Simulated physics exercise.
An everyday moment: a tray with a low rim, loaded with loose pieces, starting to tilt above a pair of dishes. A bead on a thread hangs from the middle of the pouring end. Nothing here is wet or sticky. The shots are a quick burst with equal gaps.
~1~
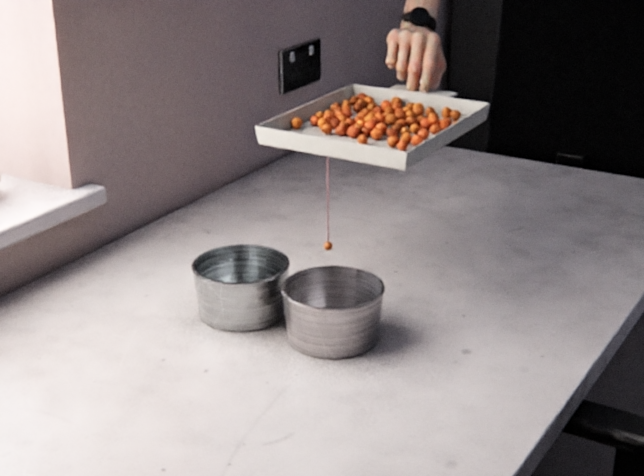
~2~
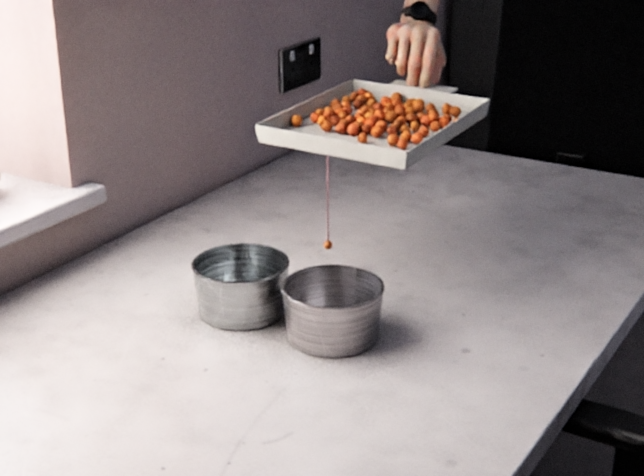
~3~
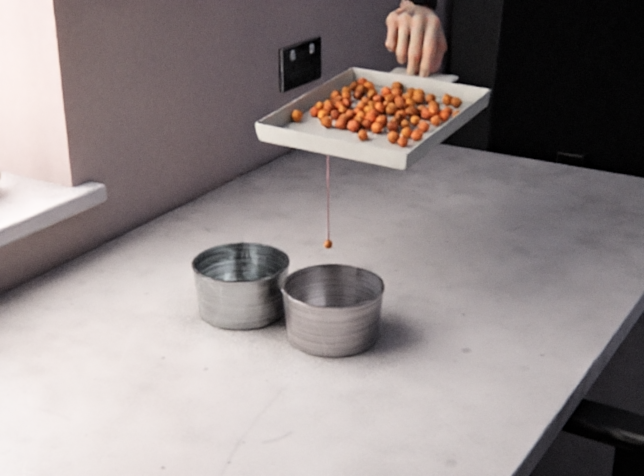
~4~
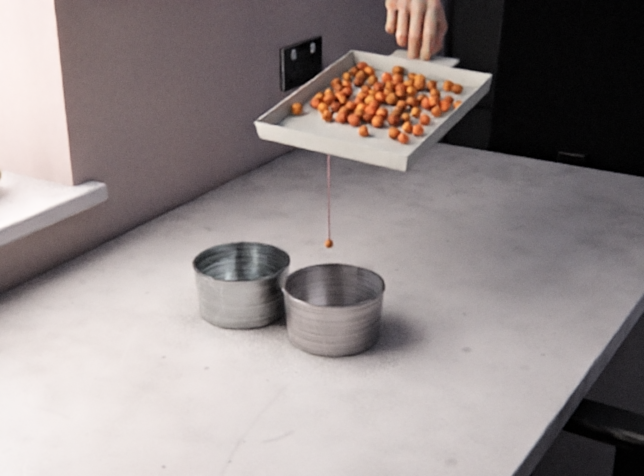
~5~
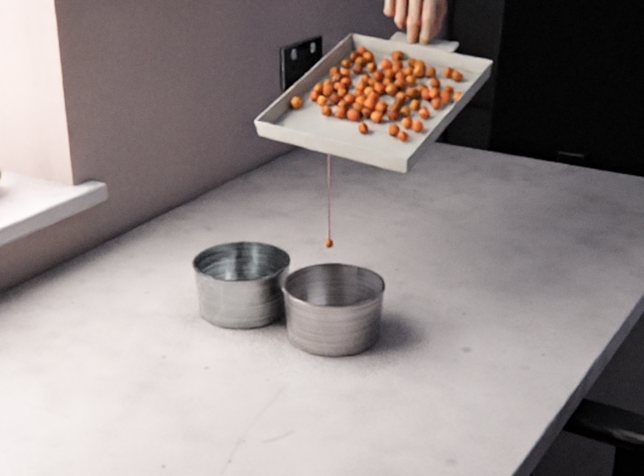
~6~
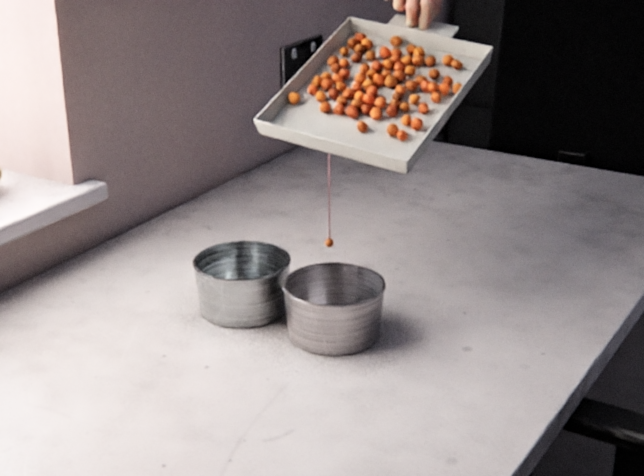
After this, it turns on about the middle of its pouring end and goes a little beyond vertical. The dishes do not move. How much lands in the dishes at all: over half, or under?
The two hold over half of the load.
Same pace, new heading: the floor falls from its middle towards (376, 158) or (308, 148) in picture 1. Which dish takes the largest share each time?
One: The right-hand dish. Two: The left dish.
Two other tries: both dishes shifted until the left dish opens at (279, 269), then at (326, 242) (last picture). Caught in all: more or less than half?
The first try: Most of it. The second: Less than half.
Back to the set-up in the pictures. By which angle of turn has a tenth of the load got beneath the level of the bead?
Around 90° of tilt.
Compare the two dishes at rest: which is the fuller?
More ends in the right one.
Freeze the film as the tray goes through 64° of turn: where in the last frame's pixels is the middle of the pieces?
Near (360, 125).
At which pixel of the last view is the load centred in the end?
Close to (336, 327).
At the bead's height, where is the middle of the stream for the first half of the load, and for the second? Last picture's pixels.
The first part at (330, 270); the rest at (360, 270).
Just after the last frame, tray tipped steeply; every one on the tray.
A moment on, tray tipped past a quarter turn; the larger part on the tray; about a tenth in the right dish; just a few in the left dish; just a few outside both; just a few in the air.
Further on, tray tipped past a quarter turn; roughly two thirds in the right dish; about a tenth in the left dish; roughly a quarter outside both; just a few in the air.
When it is over, tray tipped past a quarter turn; roughly two thirds in the right dish; about a tenth in the left dish; roughly a quarter outside both.
